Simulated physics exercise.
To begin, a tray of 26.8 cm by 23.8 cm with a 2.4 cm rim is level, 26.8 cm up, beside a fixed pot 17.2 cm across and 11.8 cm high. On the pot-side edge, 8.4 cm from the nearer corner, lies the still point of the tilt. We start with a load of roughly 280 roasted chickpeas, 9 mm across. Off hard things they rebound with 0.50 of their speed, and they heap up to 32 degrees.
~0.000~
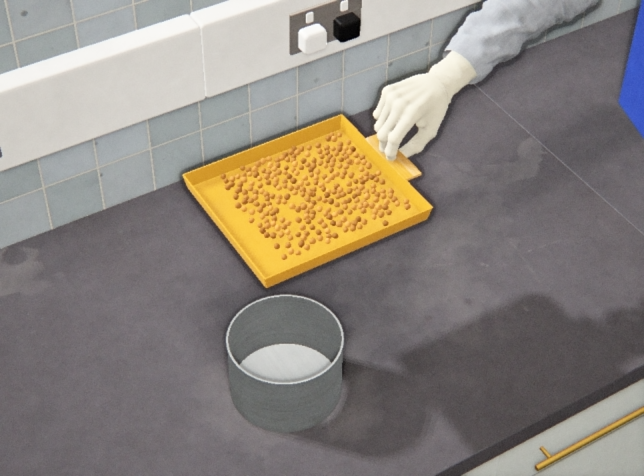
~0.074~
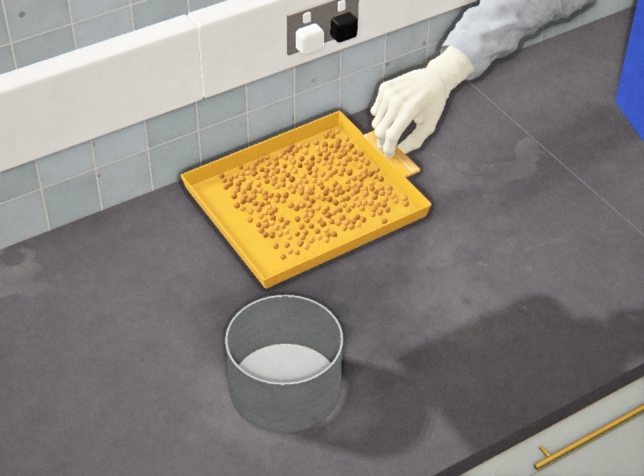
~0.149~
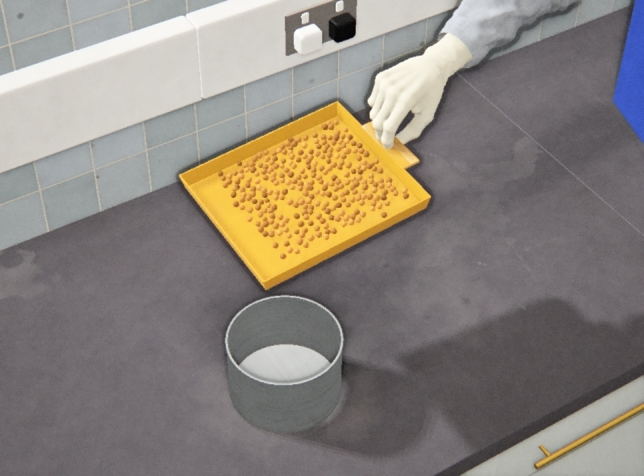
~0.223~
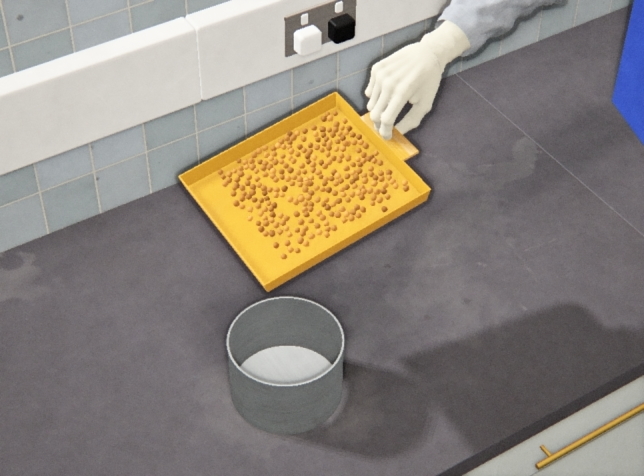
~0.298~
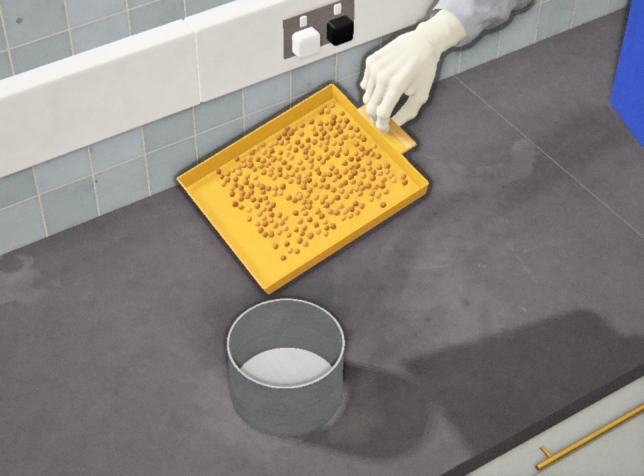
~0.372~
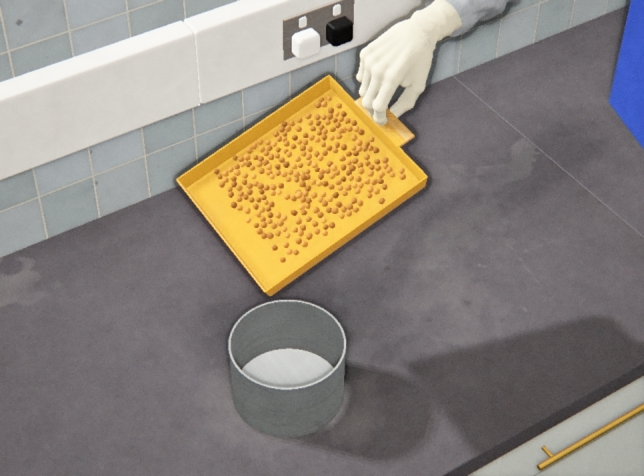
A gloved, pale hand in a grey sleeve steadily raises the handle end of a yellow tray, tilting it slightly towards its near edge while the small brown chickpeas stay spread across it. Seen from above at an angle, the dark worktop meets pale blue tiles, a white ledge and a socket plate. A grey round pot sits in front, unmoving, with blue at right.
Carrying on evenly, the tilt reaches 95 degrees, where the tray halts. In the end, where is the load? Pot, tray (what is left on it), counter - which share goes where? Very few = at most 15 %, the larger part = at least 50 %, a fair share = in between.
Pot - a fair share, tray - very few, counter - the larger part.
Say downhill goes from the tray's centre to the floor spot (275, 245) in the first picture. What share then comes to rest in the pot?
Roughly 75 % of the pieces.
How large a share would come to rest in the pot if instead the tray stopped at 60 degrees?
I'd put it at close to 0 per cent.
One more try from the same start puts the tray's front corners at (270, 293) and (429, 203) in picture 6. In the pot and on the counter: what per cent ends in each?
Split: Pot = 90, counter = 10.
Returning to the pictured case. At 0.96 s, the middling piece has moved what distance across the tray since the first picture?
By then it sits near 11 cm from where it began.
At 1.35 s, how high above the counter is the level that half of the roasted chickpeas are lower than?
Some 30 cm.
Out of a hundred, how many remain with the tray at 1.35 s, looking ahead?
Estimate: About 95 percent.
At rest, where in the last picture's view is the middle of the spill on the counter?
Roughly at pixel (188, 416) in the last view.
Then, at 0.96 s, tilt 55 degrees; the tray holds 100 %, the pot 0 %.
After 1.35 s, tilt 79 degrees; the tray holds 95 %, the pot 0 %.
After 1.83 s, tilt 95 degrees; the tray holds 30 %, the pot 5 %.
At rest (2.9 s), pot 20 %, tray 0 %, counter 80 %.
